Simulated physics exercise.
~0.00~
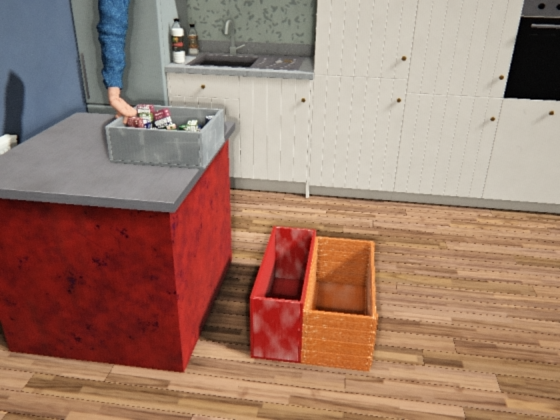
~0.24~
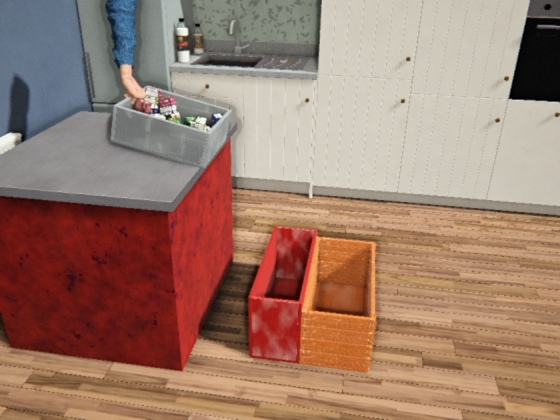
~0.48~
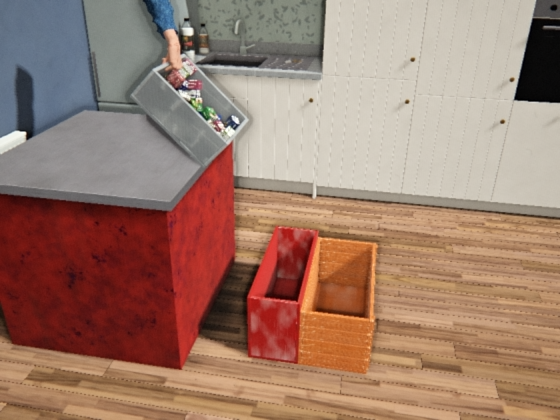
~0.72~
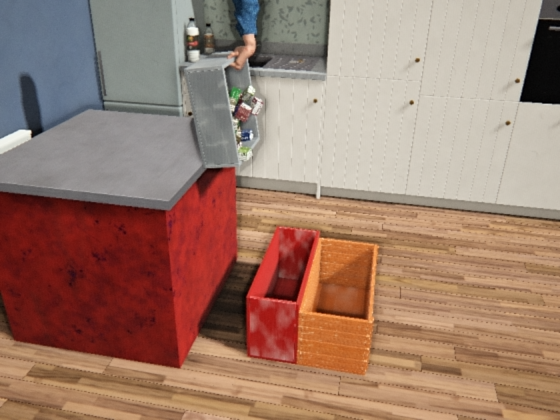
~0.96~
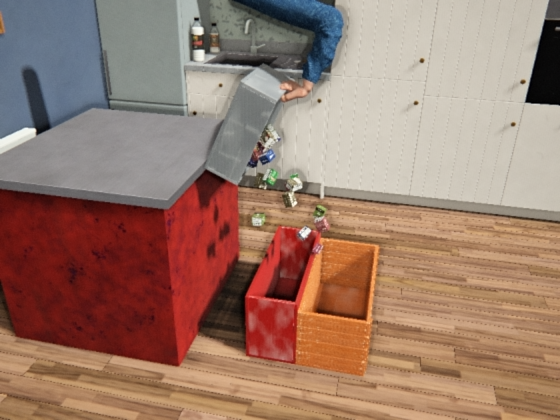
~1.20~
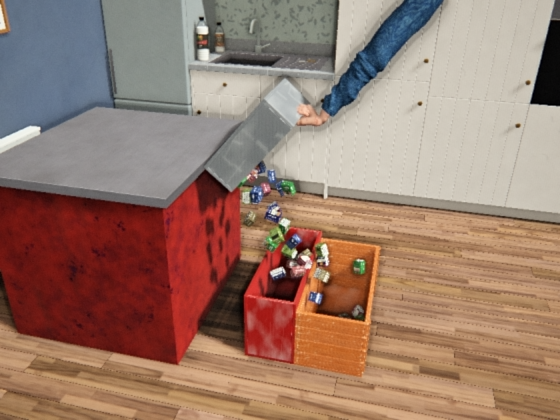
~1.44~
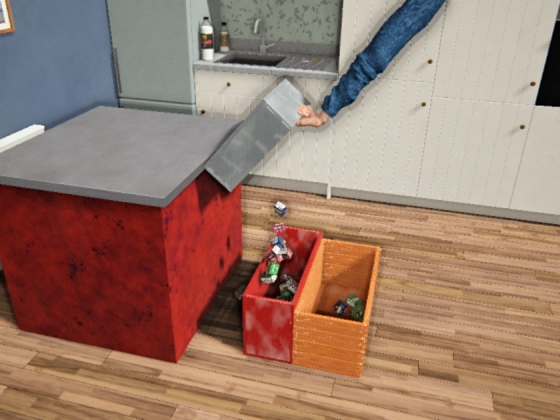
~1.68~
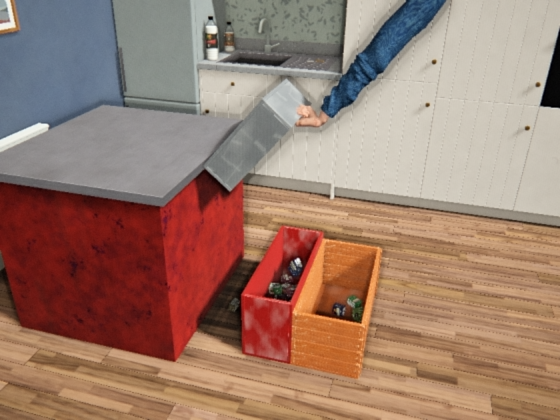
A blue-sleeved arm grips a grey crate full of small, colourful cartons on a grey-topped red bench in a kitchen, seen from slightly above as the view drifts gently sideways. On the wooden floor to the right stand an empty red bin and, beyond it, an orange tote. The hand tilts the crate over the bench's right edge, slowly and then faster, until the cartons slide out and tumble down. They scatter into both containers while the crate settles steeply upturned. At the end the arm holds it still, with cartons lying in the red bin and fewer in the orange tote.
